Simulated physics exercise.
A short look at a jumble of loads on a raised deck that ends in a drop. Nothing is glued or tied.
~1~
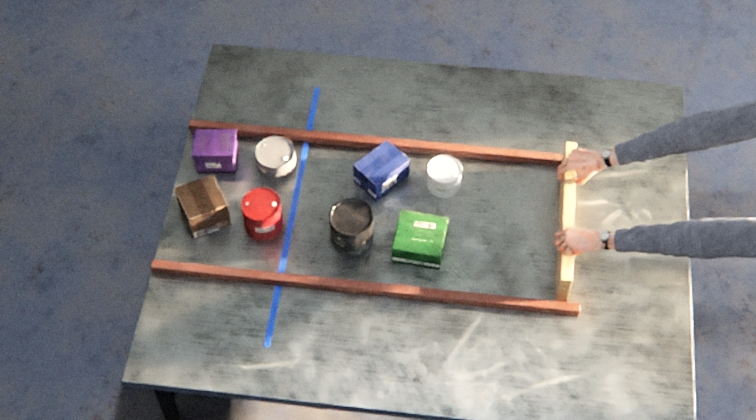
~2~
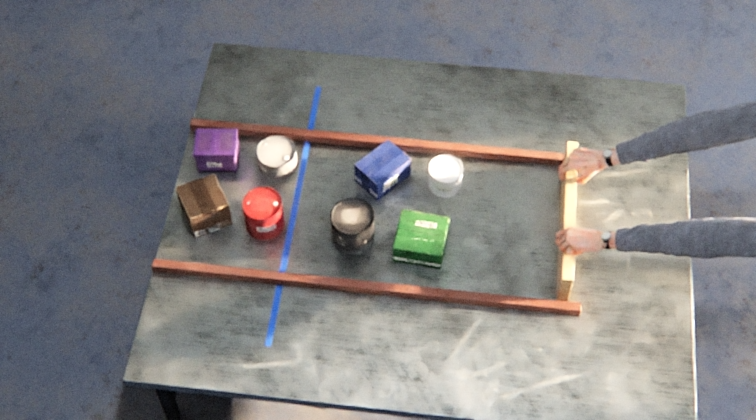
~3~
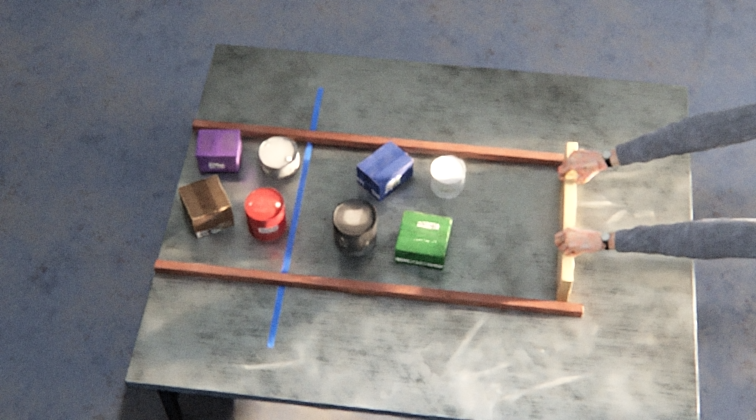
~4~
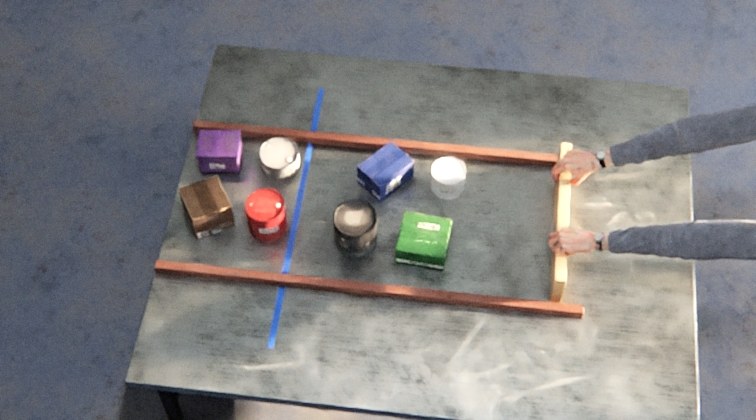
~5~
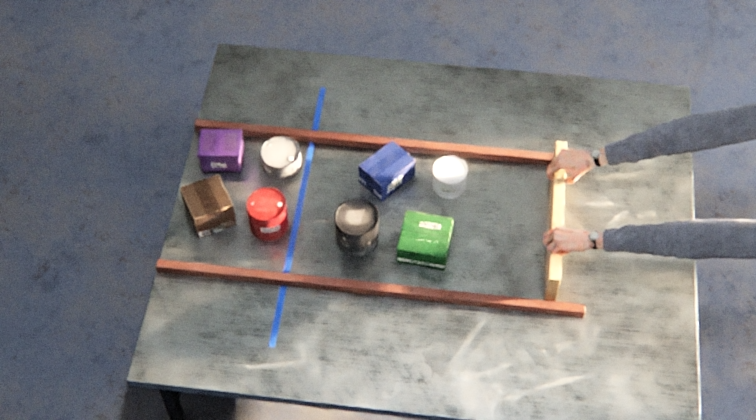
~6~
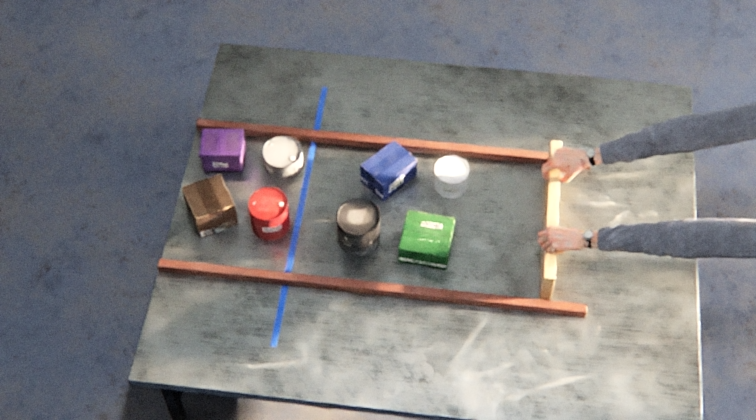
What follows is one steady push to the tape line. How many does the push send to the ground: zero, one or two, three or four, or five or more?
As it turns out, the number that fall off is one or two.
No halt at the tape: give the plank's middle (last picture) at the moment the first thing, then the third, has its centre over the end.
First at (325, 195), next at (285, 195).
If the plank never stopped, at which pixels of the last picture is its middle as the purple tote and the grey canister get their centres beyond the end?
For the purple tote at (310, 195), for the grey canister at (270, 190).
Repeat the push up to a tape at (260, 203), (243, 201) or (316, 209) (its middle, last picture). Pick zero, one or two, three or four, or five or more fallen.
For each place: 3 or 4; five or over; 1 or 2.
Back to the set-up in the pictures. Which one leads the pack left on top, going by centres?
It is the red canister.
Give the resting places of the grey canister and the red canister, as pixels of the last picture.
About (223, 152), and the other about (190, 200).
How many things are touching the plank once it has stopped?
2 of them.
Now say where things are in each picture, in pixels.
The first picture shows purple tote (216, 152); brown parcel (203, 207); grey canister (276, 158); plank (566, 221); tape (294, 207).
The second picture shows brown parcel (205, 206); white canister (446, 176).
The third picture shows grey canister (279, 159); blue parcel (385, 171).
The fourth picture shows purple tote (220, 152); black pail (356, 229).
The fifth picture shows brown parcel (209, 206); red canister (268, 214).
The sixth picture shows purple tote (224, 151); brown parcel (211, 206); grey canister (283, 158); plank (550, 220); tape (301, 207).
Soon after, none off yet; purple tote at rest near (224, 151); brown parcel at rest near (211, 206); grey canister at rest near (283, 158).
By the end, the number that fall off is one or two; fallen, brown parcel and purple tote.
